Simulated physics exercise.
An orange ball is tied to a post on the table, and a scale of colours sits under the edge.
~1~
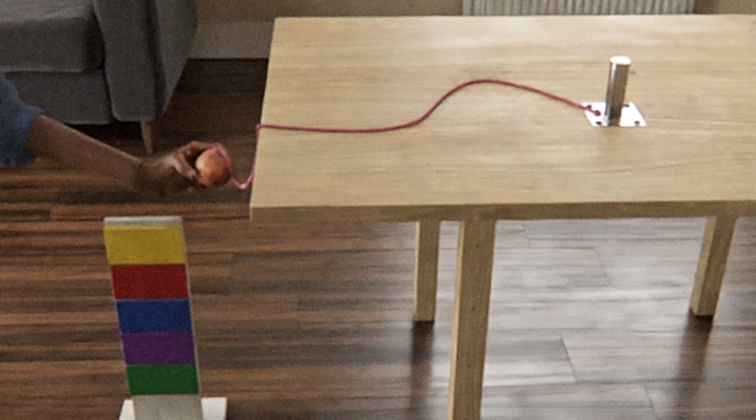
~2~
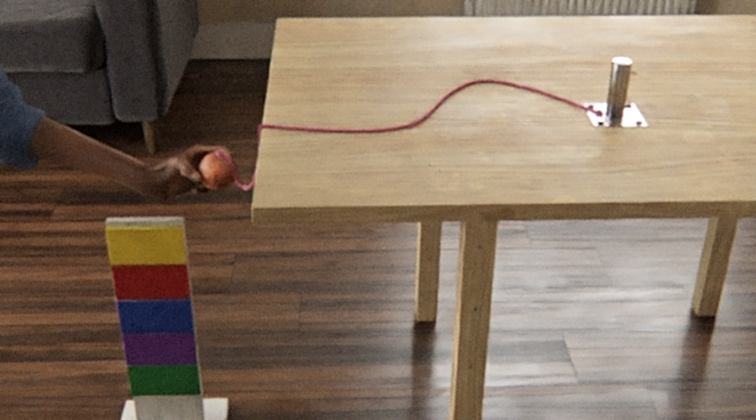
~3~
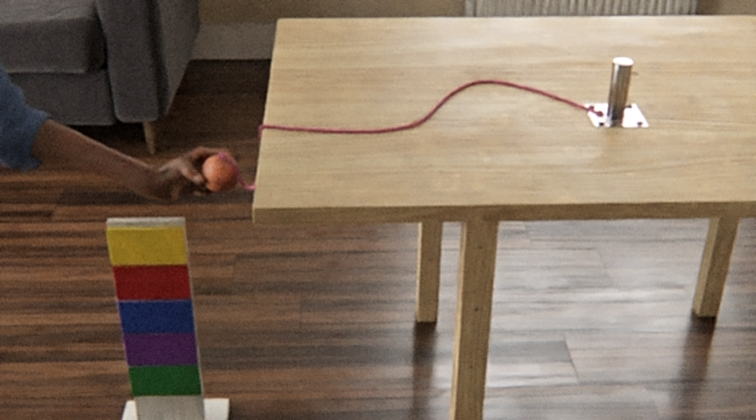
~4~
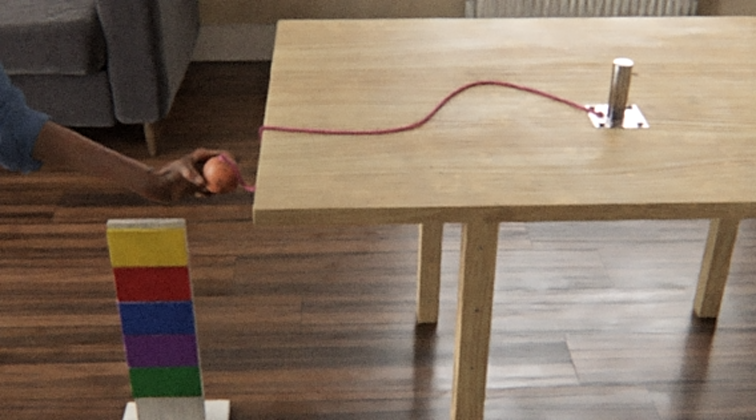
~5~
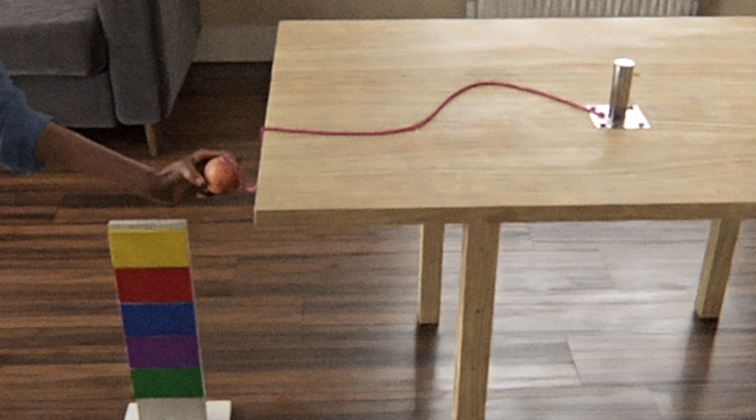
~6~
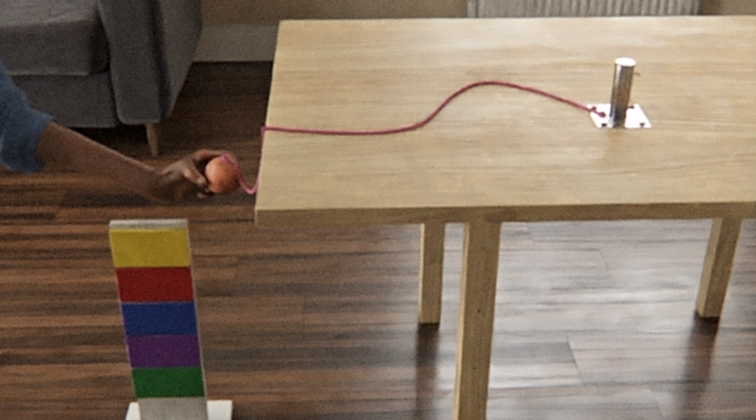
A hand held an orange ball nearly still just off the table's left edge, above a board of coloured bands, while its pinkish-red cord lay in a loose curve across to a metal post.
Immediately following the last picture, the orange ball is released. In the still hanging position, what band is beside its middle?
Its centre hangs level with the blue band.
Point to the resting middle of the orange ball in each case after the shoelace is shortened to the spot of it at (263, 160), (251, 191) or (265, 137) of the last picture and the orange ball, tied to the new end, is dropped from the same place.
Roughly (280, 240), (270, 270), (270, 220).
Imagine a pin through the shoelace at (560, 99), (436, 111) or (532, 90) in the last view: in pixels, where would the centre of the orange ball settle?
Readings in order - (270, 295), (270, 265), (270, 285).
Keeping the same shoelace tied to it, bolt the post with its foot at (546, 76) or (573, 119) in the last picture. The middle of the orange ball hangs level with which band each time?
First try: Purple; second try: Purple.
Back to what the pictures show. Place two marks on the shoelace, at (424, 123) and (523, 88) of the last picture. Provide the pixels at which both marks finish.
(337, 108) and (503, 113).
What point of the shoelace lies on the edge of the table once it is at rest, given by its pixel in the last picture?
Position: Approx. (356, 133).
Soon after, ball near (317, 283); level with blue.
Then, ball near (261, 307); level with blue.
At rest, ball near (275, 305); level with blue. Its centre hangs level with the blue band.
